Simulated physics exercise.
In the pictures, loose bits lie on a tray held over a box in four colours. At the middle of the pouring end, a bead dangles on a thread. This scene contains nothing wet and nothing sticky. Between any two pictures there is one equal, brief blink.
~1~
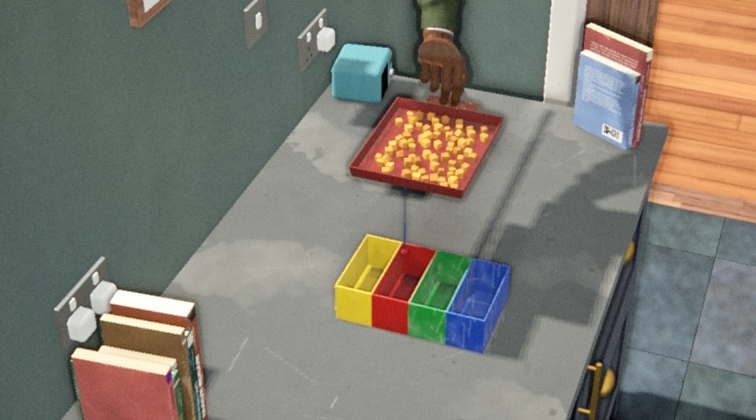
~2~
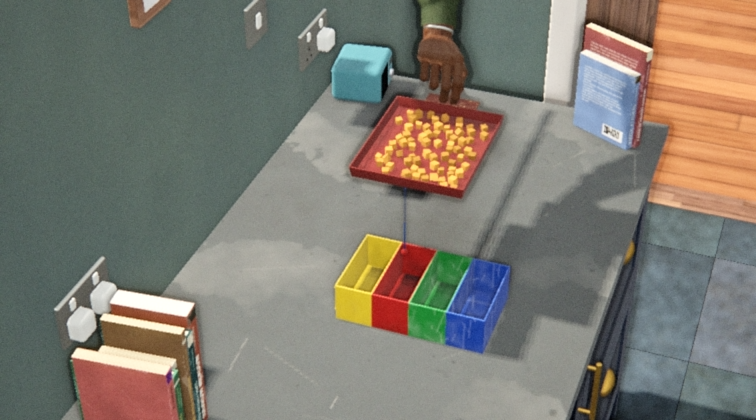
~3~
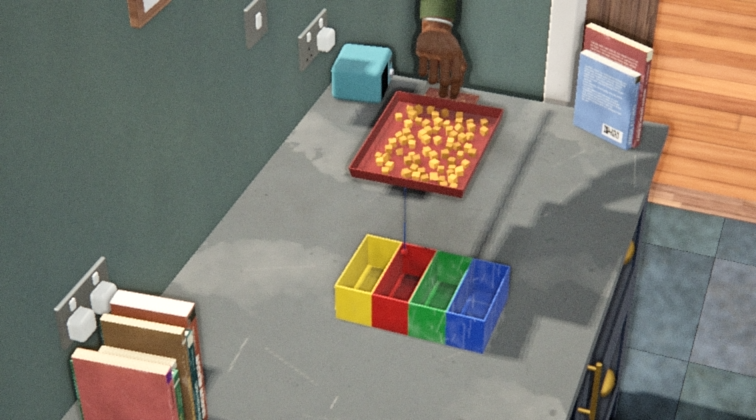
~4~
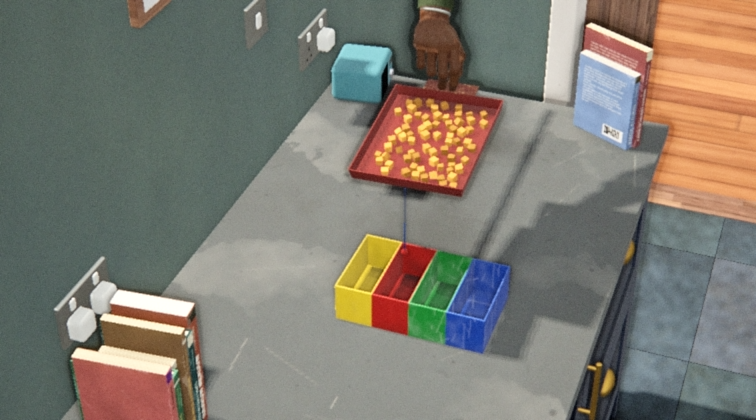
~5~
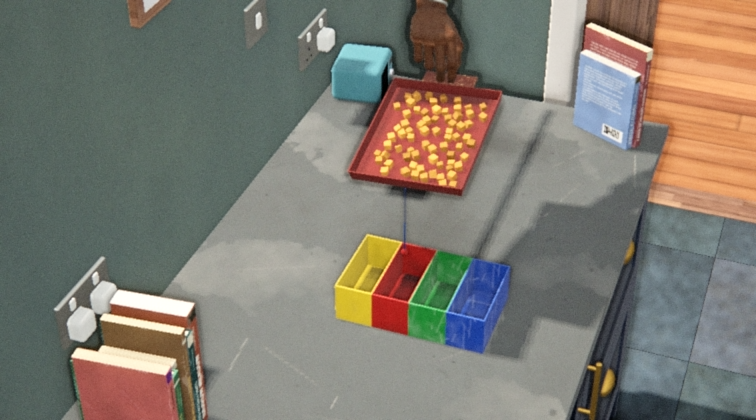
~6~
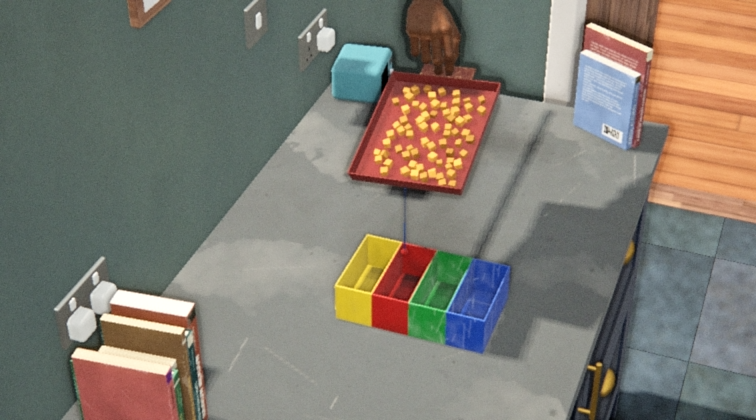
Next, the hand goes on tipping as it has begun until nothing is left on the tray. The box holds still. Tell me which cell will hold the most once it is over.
The yellow cell will hold the most.
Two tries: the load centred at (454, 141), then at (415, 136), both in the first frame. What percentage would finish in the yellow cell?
Close to 40 in a hundred, then close to 50 in a hundred.
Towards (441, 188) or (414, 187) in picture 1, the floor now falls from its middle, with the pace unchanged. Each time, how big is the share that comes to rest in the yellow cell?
About 0 and 20 percent.
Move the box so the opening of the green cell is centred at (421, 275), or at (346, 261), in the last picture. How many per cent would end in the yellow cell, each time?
First position: Some 40 %; second position: Some 0 %.
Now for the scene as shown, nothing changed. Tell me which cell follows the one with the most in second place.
The one in second place is the red one.
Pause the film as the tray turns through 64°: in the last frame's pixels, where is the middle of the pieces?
Roughly at (389, 165).
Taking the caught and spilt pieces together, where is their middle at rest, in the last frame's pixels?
(362, 306).
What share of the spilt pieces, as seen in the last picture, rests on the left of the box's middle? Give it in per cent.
Near 100 per cent.
Shortly afterwards, tray tipped steeply; all but a few on the tray; a little falling or outside the box.
Next, tray tipped past a quarter turn; the bulk on the tray; a little in the yellow cell; a little falling or outside the box.
Some moments later, tray tipped past a quarter turn; near a third in the yellow cell; near a quarter in the red cell; only a few in the green cell; near a third falling or outside the box.
In the end, tray tipped past a quarter turn; near a third in the yellow cell; near a quarter in the red cell; only a few in the green cell; none at all in the blue cell; near a third outside the box.
